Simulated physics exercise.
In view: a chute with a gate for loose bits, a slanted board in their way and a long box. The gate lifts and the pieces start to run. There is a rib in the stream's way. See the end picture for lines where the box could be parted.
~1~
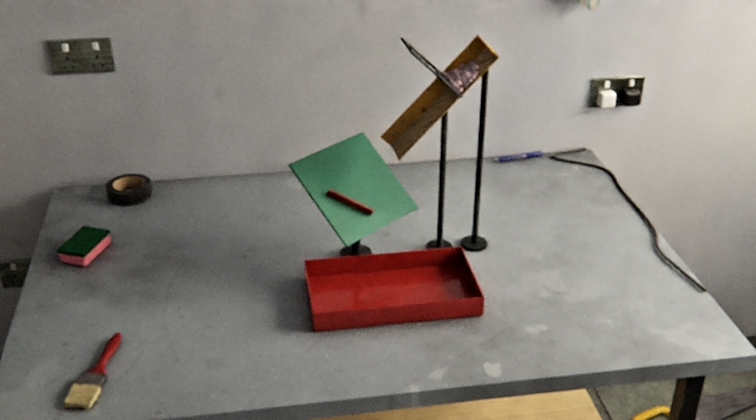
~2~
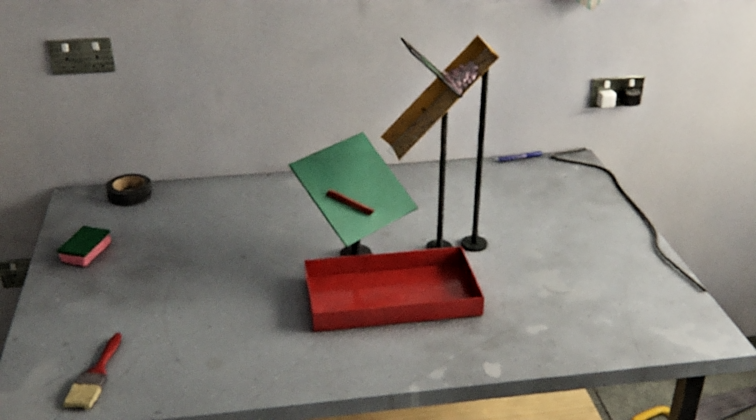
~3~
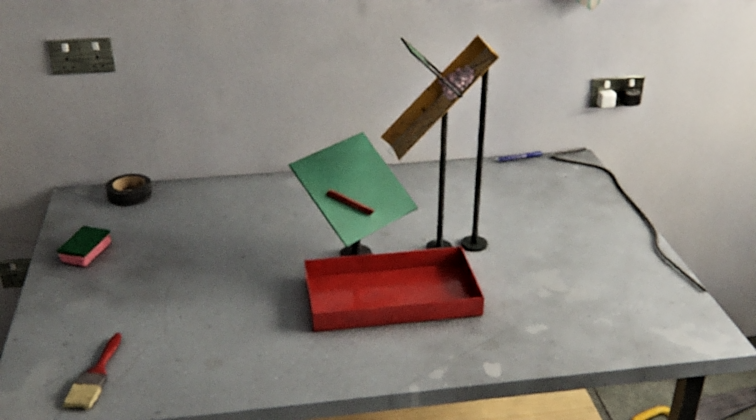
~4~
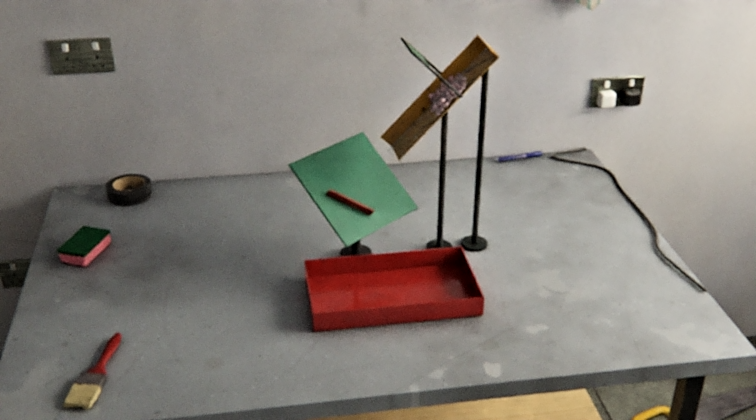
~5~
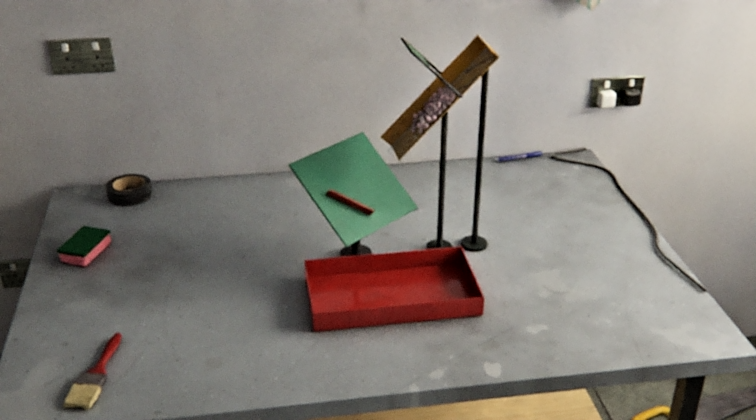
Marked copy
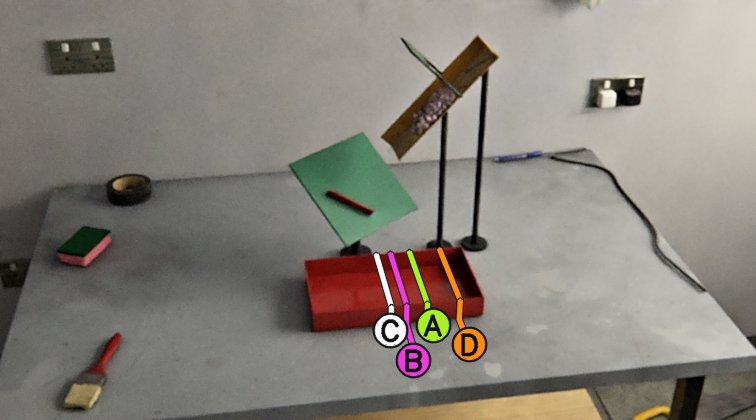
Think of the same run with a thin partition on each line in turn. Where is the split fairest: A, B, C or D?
Take A.
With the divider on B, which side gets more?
More lands on the right.
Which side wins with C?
The right side.
On the marked copy, line A crosses the front rim at (427, 303); line B crosses the front rim at (406, 305); line C crosses the front rim at (391, 306); line D crosses the front rim at (460, 299).
For line A, of what is caught, about half on the left of the divider, about half on the right.
For line B, of what is caught, a small part on the left of the divider, most on the right.
For line C, of what is caught, a small part on the left of the divider, nearly all on the right.
For line D, of what is caught, nearly all on the left of the divider, a small part on the right.
